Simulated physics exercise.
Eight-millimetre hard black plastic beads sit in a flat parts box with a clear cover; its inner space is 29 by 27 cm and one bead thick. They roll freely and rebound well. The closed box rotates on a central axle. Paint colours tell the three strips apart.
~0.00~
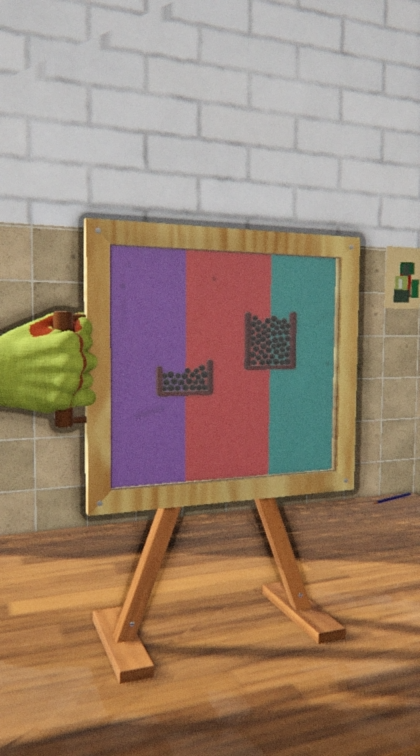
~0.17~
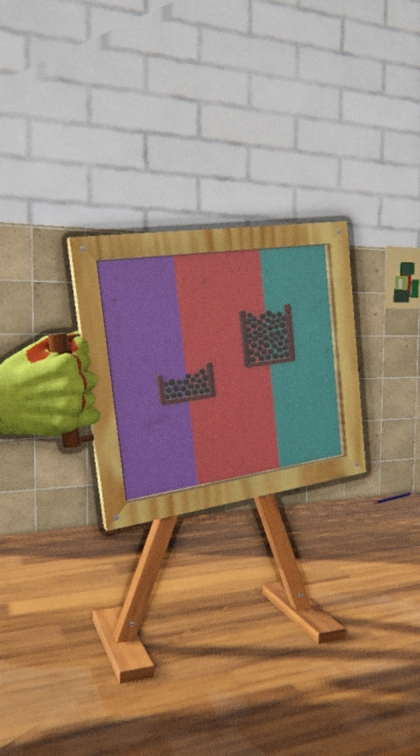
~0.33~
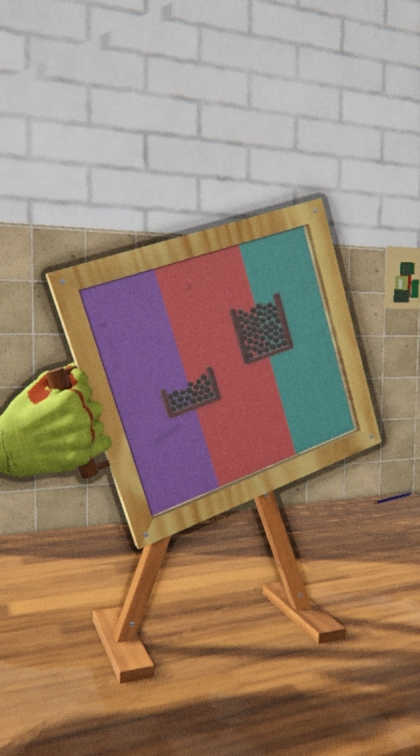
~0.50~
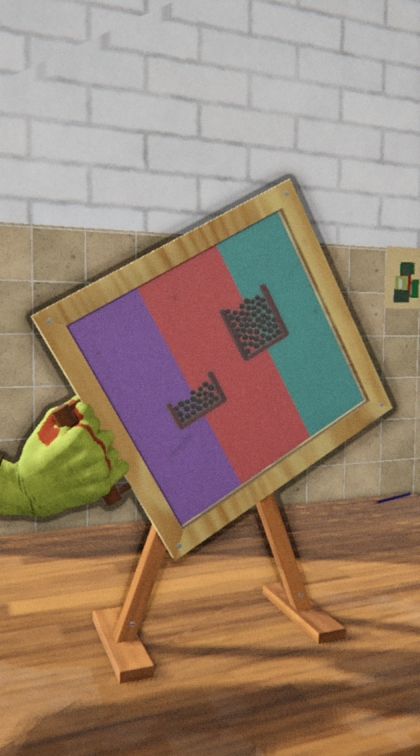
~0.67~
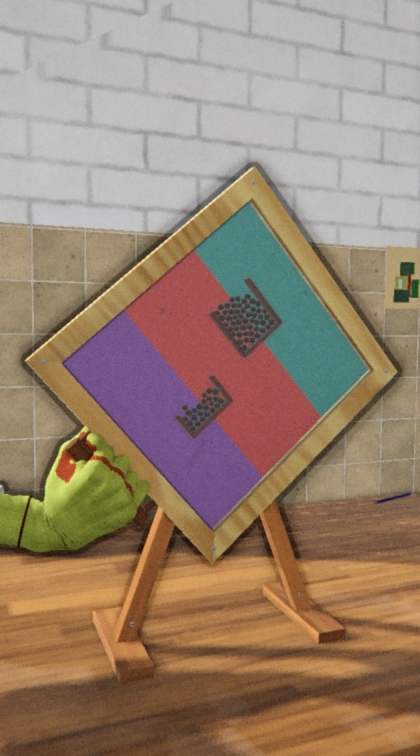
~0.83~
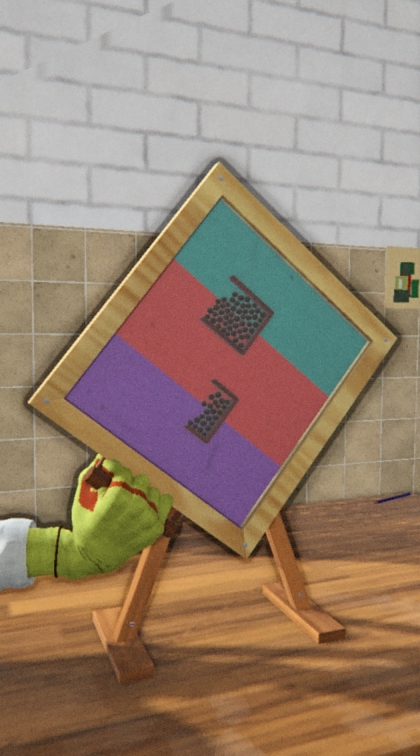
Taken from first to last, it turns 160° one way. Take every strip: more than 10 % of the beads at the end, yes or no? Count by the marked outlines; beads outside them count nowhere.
Red no, purple yes, turquoise no.
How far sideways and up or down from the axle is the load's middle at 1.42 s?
About 3 cm left and 3 cm below.
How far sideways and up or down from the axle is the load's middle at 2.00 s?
Some 1 cm right and 15 cm below.
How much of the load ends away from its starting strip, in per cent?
About 85 per cent.
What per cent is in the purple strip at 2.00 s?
Some 95 per cent.
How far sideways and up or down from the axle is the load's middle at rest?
Some 8 cm right and 13 cm below.
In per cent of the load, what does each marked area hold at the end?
Red strip: 0; purple strip: 100; turquoise strip: 0.
After 1.42 s, it stands 92° anticlockwise; the beads' middle is 3 cm left of and 3 cm below the centre; red 50 %, purple 40 %, turquoise 10 %.
After 2.00 s, it stands 131° anticlockwise; the beads' middle is 1 cm right of and 15 cm below the centre; red 5 %, purple 95 %.
After 2.49 s, it stands 160° anticlockwise; the beads' middle is 8 cm right of and 13 cm below the centre; purple 100 %.
All still by 3.4 s, it stands 160° anticlockwise; red 0 %, purple 100 %, turquoise 0 %.
